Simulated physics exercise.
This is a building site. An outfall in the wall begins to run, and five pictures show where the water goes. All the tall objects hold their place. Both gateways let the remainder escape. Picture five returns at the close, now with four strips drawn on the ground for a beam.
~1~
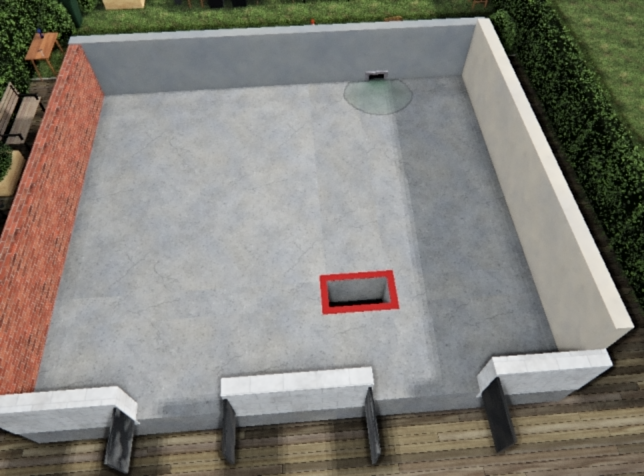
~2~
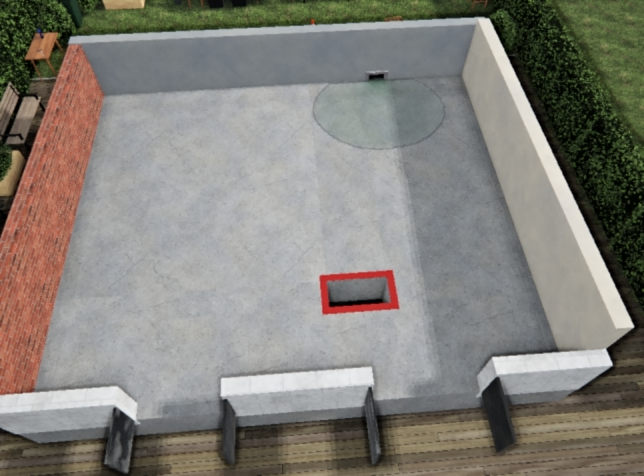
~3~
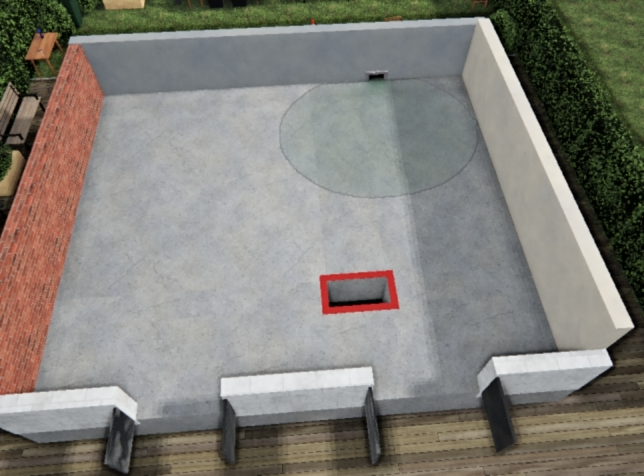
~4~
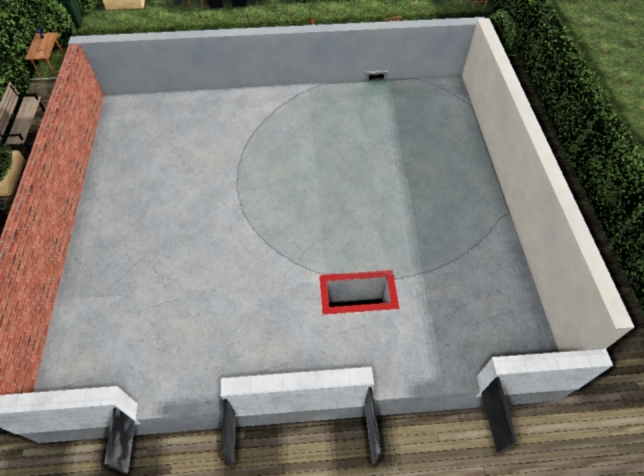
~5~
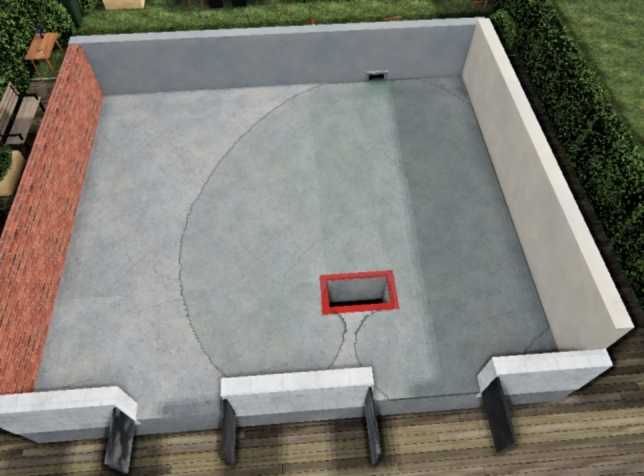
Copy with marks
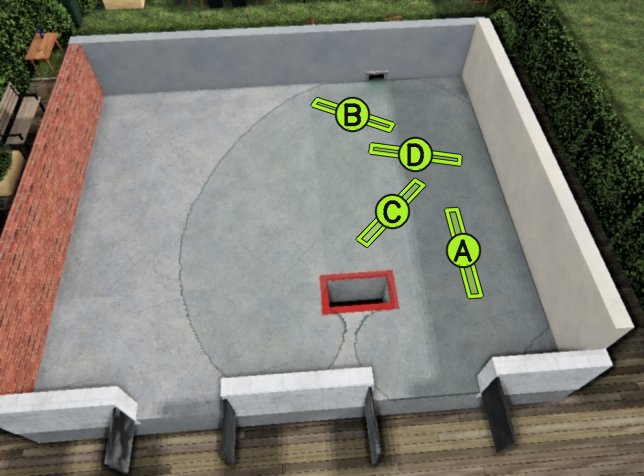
Building site with water spreading from an outfall across a walled grey floor, then reaching and passing around a red gully.
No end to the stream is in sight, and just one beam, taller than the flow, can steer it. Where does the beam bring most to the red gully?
Choose A.
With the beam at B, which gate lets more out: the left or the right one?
The right gate.
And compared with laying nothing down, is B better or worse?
Worse.
In lime, A from (475, 296) to (451, 209); B from (315, 102) to (391, 127); C from (362, 242) to (419, 182); D from (371, 148) to (459, 160).
Choosing A, about 27 % of the stream goes into the red gully, about 71 % out by the gates.
Choosing B, about 12 % of the stream goes into the red gully, about 87 % out by the gates.
Choosing C, about 16 % of the stream goes into the red gully, about 82 % out by the gates.
Choosing D, about 14 % of the stream goes into the red gully, about 84 % out by the gates.
